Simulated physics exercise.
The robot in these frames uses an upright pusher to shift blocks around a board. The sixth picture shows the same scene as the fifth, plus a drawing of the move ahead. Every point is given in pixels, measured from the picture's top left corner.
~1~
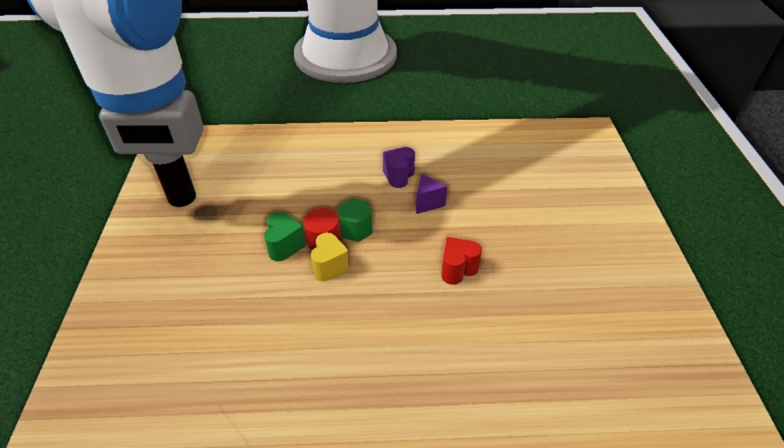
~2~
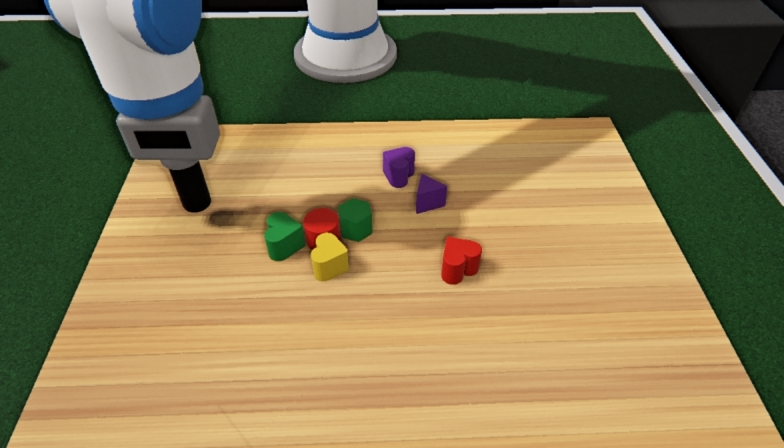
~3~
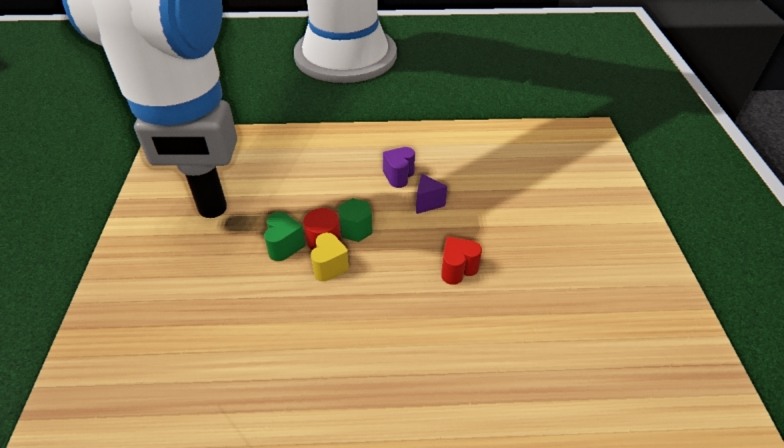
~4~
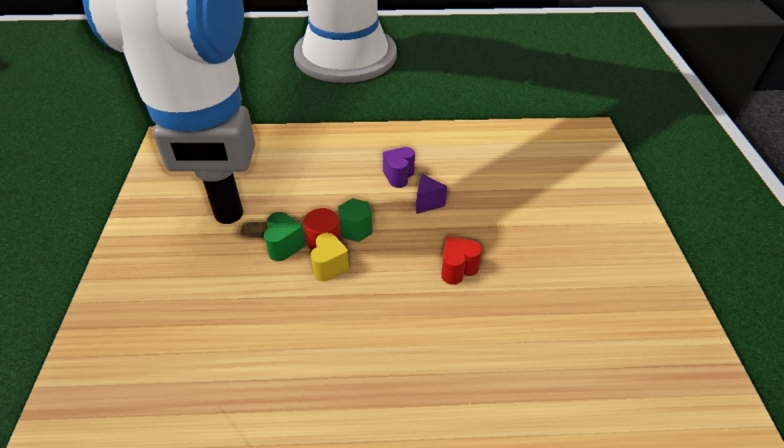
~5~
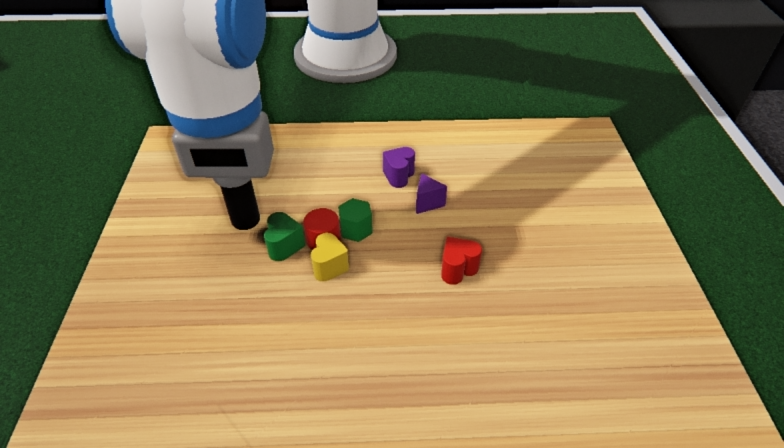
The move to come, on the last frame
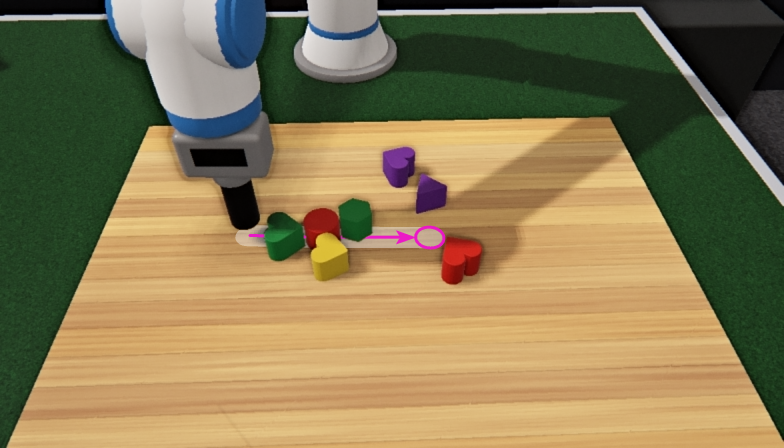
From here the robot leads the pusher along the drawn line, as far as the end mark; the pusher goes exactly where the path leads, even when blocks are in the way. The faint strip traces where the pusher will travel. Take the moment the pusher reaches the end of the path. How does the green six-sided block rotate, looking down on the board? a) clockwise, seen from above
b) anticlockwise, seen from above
That would be b.
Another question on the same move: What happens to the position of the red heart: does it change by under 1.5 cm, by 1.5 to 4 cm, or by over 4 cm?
Answer: Less than 1.5 cm.
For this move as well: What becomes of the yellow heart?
When the path is over, the yellow heart has left its spot.
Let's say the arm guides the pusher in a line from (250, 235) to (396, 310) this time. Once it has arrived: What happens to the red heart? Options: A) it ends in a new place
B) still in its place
B - still in its place.
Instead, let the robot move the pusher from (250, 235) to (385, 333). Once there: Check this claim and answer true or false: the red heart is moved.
It is false.
Drawn move, from (250, 235) to (430, 237).
The first path, step by step. One third of the way, pusher at (309, 223); green heart at (310, 237), turned 80° clockwise; red circle at (349, 227); yellow heart at (332, 254), turned 35° clockwise; green six-sided block at (367, 205), turned 30° anticlockwise.
Two thirds of the way, pusher at (371, 223); green heart at (312, 239), turned 95° clockwise; red circle at (386, 238); yellow heart at (333, 255), turned 35° clockwise; green six-sided block at (387, 199), turned 60° anticlockwise.
At the end, pusher at (431, 223); green heart at (312, 239), turned 95° clockwise; red circle at (395, 242); yellow heart at (333, 255), turned 35° clockwise; green six-sided block at (394, 196), turned 80° anticlockwise; red heart still.
